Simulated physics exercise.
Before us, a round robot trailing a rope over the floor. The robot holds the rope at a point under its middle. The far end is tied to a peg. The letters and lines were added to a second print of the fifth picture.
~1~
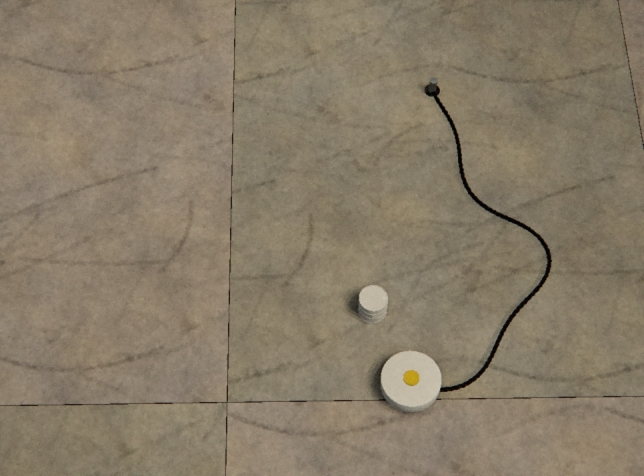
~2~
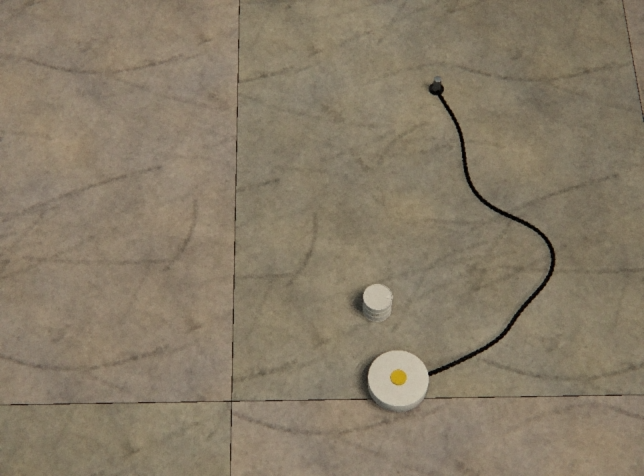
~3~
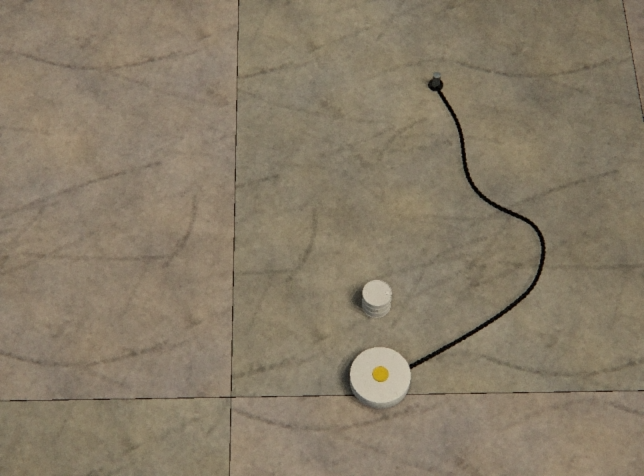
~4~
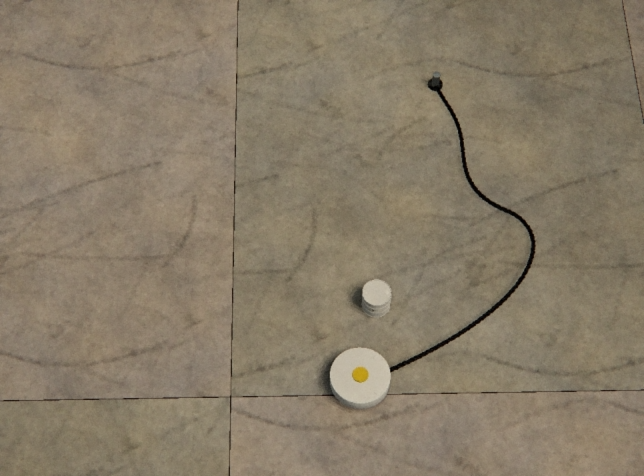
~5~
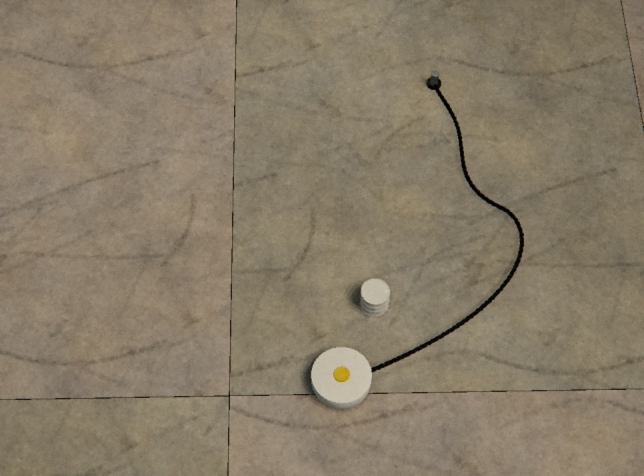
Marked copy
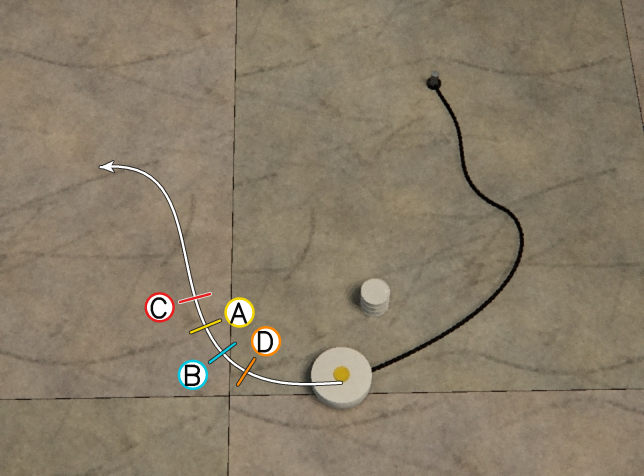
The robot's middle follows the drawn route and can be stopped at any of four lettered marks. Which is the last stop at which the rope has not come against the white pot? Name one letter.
Mark D.
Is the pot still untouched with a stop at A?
No.
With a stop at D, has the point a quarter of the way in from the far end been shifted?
By then, no.
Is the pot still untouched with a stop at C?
No.
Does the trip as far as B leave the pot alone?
For that mark, no.
On the marked copy, A at (206, 326); B at (222, 353); C at (195, 298); D at (246, 372); the route from (341, 383) via (193, 290) to (101, 167).
Taking D. A third of the way, robot (306, 380), middle of the rope (498, 259).
Two thirds of the way, robot (274, 377), middle of the rope (473, 263).
When it is over, robot (246, 367), middle of the rope (452, 263); nothing has been touched.
As for the rest, A brings the rope against the pot; B brings the rope against the pot; C brings the rope against the pot.
